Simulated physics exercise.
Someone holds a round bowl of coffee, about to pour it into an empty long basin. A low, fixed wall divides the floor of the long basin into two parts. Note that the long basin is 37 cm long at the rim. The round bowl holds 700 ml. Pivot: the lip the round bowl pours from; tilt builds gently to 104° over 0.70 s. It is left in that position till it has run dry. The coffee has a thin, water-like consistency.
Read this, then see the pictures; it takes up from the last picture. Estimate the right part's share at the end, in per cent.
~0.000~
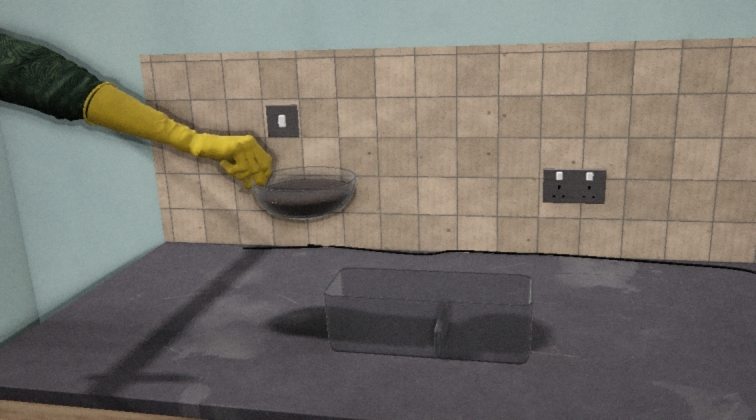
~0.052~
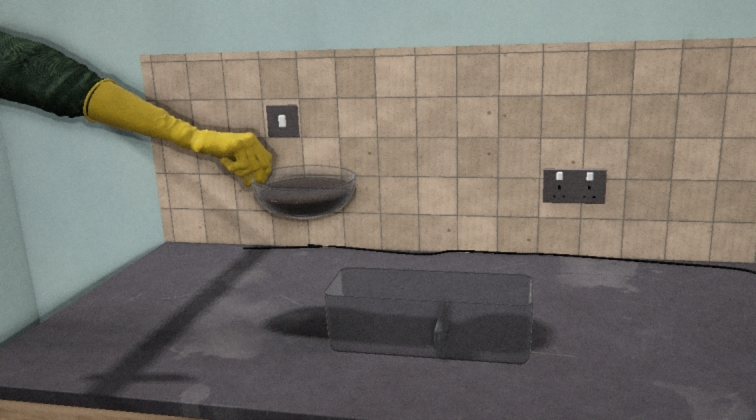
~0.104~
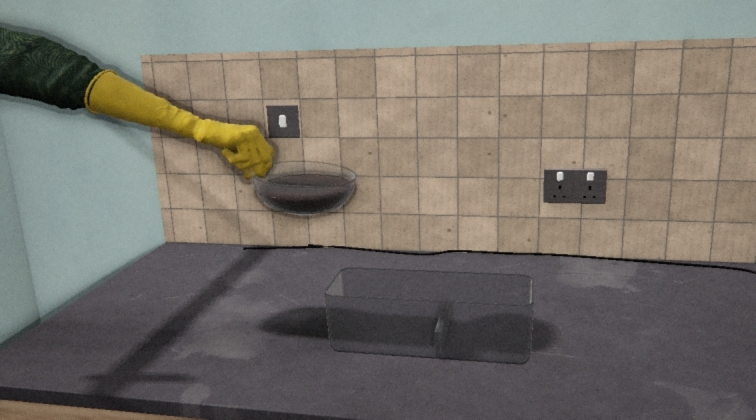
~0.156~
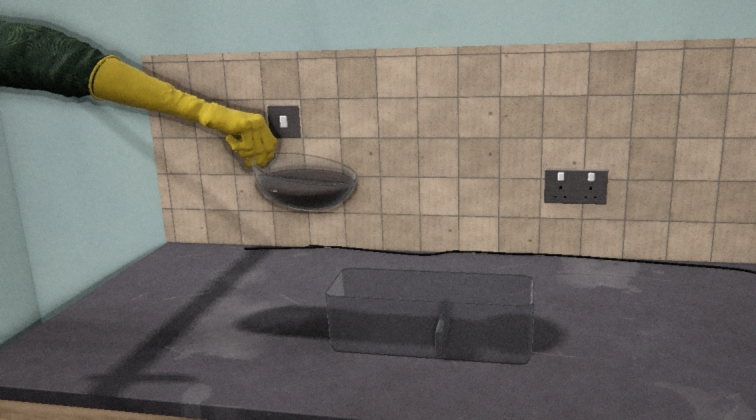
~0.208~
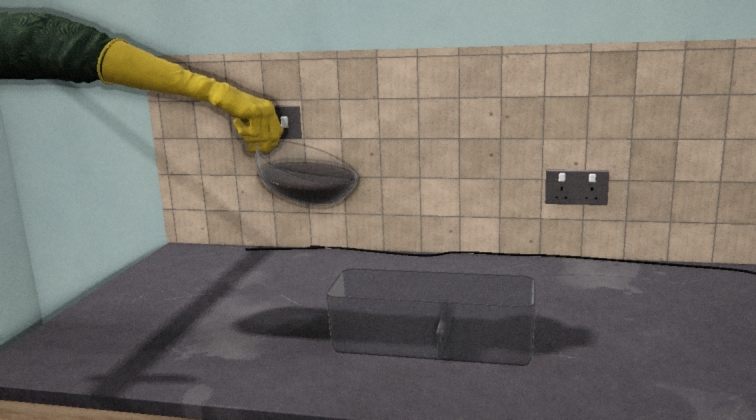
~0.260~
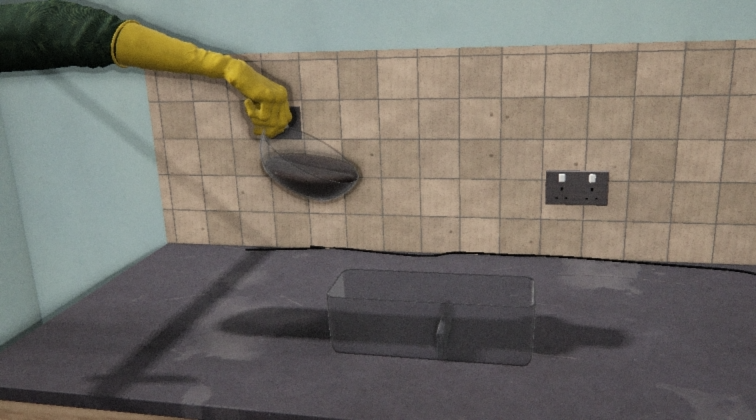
Roughly 38 per cent is in the right part.
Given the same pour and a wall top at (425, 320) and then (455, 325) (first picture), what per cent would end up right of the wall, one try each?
The first gives near 70 per cent and the second near 15 per cent.
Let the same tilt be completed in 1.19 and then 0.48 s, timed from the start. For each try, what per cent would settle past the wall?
Result: 10 per cent, then 45 per cent.
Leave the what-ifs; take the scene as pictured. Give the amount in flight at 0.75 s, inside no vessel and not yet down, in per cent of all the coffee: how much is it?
About 9 percent.
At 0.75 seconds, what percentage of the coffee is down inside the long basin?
92 per cent, give or take a little.
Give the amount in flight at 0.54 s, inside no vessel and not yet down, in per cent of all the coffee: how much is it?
80 %.
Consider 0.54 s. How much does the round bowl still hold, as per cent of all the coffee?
Close to 14 in a hundred.
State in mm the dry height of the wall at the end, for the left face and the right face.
Measured: Left around 34 mm, right around 36 mm.
After 0.54 s the tilt is 91° and 15 per cent is still to pour, 6 is left of the wall and 0 right of it.
After 0.75 s the tilt is 104° and 0 per cent is still to pour, 46 is left of the wall and 46 right of it.
After 0.96 s the tilt is 104° and 0 per cent is still to pour, 54 is left of the wall and 36 right of it.
After 1.20 s the tilt is 104° and 0 per cent is still to pour, 57 is left of the wall and 38 right of it.
In the end 57 per cent lies left of the wall, 38 right of it and 5 outside.
